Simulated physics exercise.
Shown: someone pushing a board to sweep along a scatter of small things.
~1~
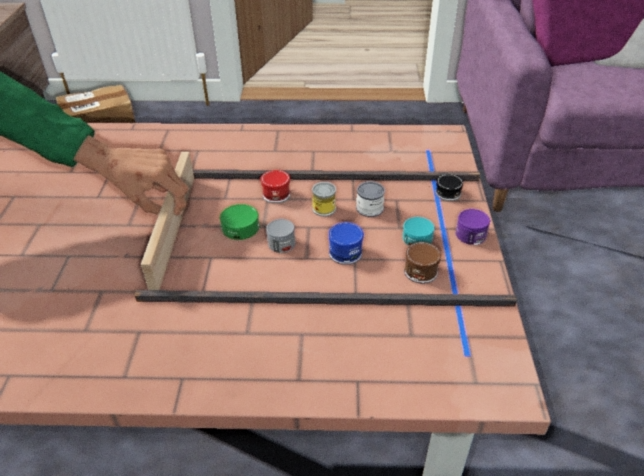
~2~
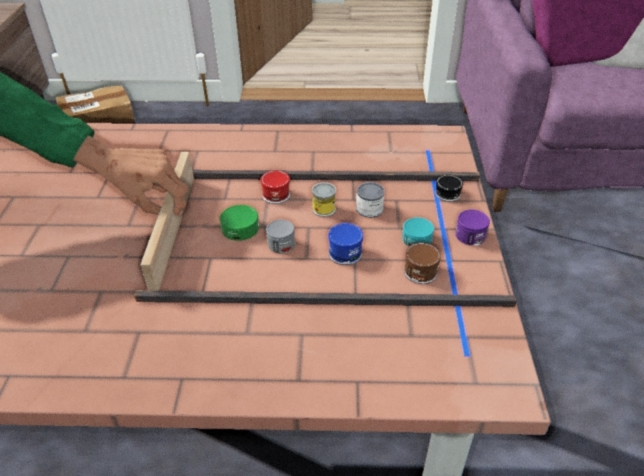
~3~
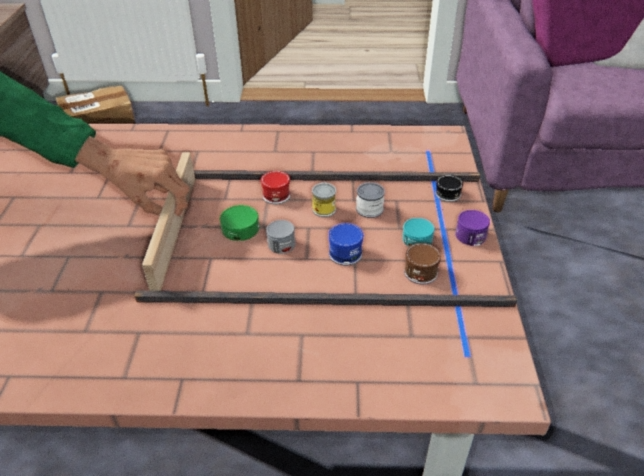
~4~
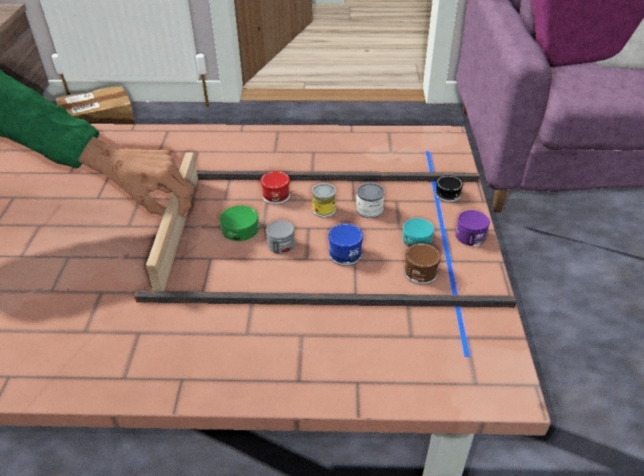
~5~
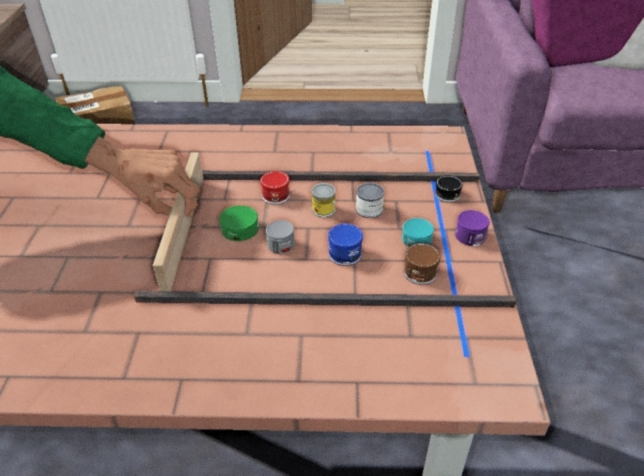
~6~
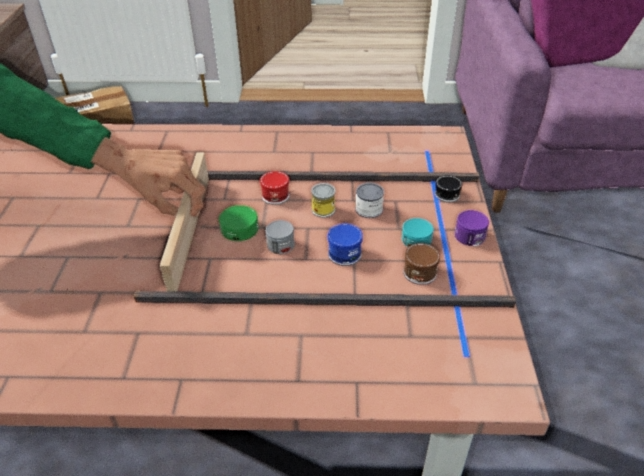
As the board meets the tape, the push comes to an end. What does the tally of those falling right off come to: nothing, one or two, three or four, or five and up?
It comes to one or two.
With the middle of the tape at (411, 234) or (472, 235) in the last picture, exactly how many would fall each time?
It would be 0 and 5.
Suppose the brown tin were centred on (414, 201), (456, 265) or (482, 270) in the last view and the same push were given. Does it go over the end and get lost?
Going through them in order, it ends up falling, it keeps its spot, and it keeps its spot.
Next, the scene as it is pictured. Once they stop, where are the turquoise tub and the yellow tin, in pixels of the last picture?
(488, 238), and the other (450, 197).
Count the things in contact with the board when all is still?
At rest, 5 are in contact.
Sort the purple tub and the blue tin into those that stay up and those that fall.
Purple tub: Down; blue tin: Still up.
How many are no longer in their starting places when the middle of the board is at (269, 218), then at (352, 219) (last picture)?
3, then 7.
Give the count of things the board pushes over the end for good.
Counted up, you get 1.
Soon after, none off yet; purple tub at rest near (472, 228); black tin at rest near (448, 189); turquoise tub at rest near (417, 234).
By the end, the number that fall off is one or two; fallen, purple tub.
